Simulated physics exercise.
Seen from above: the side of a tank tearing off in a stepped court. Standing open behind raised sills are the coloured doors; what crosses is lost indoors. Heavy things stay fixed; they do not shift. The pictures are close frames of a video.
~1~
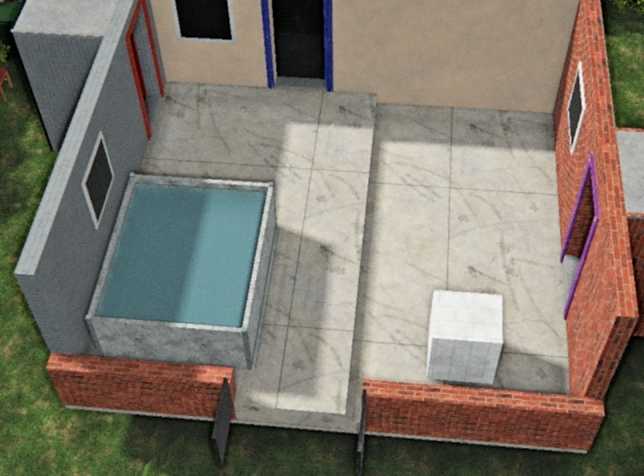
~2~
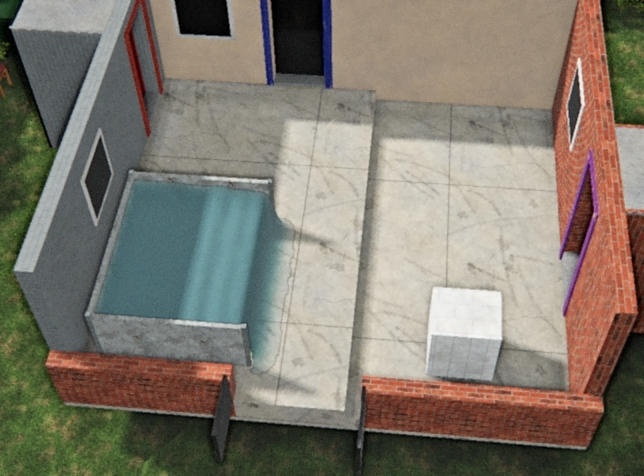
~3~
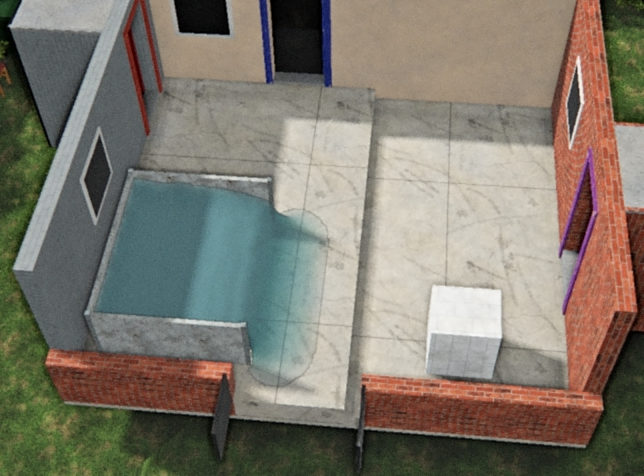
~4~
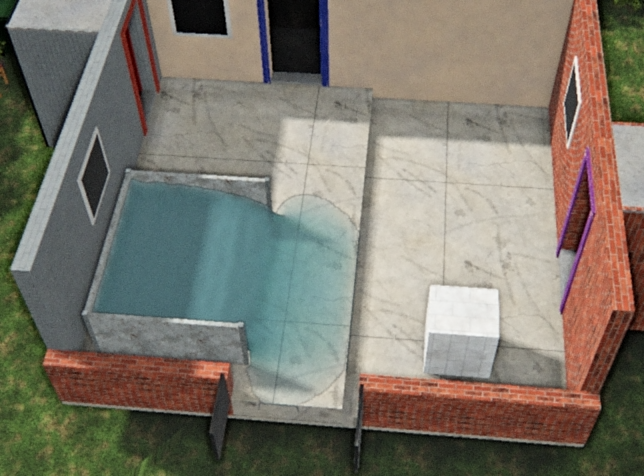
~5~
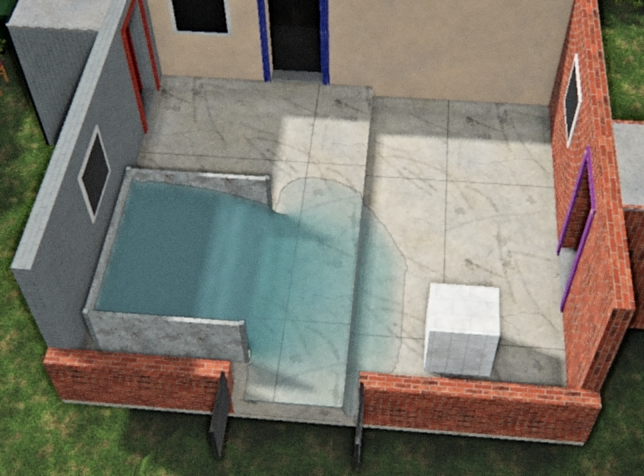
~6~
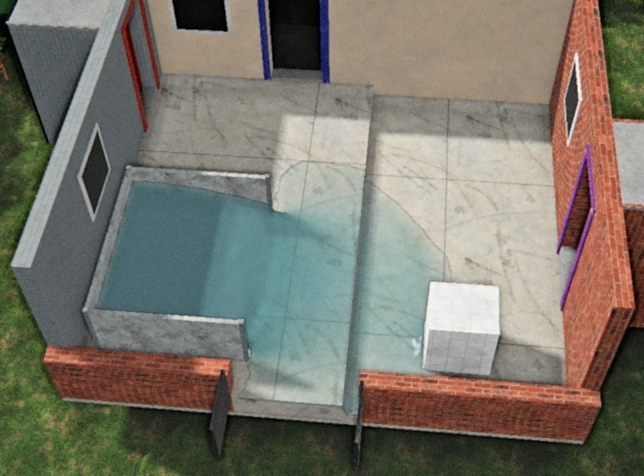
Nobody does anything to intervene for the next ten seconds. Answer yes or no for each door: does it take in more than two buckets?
Red door: No; blue door: No; purple door: Yes.
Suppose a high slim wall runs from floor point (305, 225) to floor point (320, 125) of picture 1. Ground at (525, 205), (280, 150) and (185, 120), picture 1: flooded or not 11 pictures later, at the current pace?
Lab note - spot 1 inundated, spot 2 inundated, spot 3 parched.
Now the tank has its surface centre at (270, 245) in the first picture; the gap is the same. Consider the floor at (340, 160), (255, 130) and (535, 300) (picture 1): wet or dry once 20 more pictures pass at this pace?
Result: Spared; spared; inundated.
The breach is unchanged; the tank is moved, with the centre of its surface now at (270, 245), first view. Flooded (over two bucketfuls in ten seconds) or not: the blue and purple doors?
Door check - blue one: Falls short; purple one: Overshoots.
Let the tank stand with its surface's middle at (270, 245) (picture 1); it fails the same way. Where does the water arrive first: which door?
The door in question is the purple door.
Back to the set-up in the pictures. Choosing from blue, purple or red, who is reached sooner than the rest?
Answer: The door marked purple.
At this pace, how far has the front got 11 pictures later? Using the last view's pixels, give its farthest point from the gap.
Farthest reach: About (548, 117).
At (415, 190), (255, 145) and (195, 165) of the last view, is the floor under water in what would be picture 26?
Lab note, in the order given: Wet through, unwetted, unwetted.
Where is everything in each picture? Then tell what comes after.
In the first frame, the water tank at (186, 252) is whole and still.
In the second frame, water pours out at (259, 275) and has run to a hidden place.
In the third frame, the front is at a hidden place, out from the gap at (258, 277).
In the fourth frame, the front is at a hidden place, out from the gap at (256, 278).
In the fifth frame, water pours out at (257, 278) and has run to a hidden place.
In the sixth frame, the front is at (441, 258), out from the gap at (257, 276).
A moment on, water covers 50 % of the floor; the red door not reached, the blue door not reached, the purple door under two buckets in.
Next, water covers 60 % of the floor; the red door not reached, the blue door not reached, the purple door far over two buckets in.
Then, water covers 60 % of the floor; the red door not reached, the blue door not reached, the purple door far over two buckets in.
Later, water covers 75 % of the floor; the red door not reached, the blue door wet at the sill, nothing in, the purple door far over two buckets in.
In the end, water covers 75 % of the floor; the red door wet at the sill, nothing in, the blue door wet at the sill, nothing in, the purple door far over two buckets in.
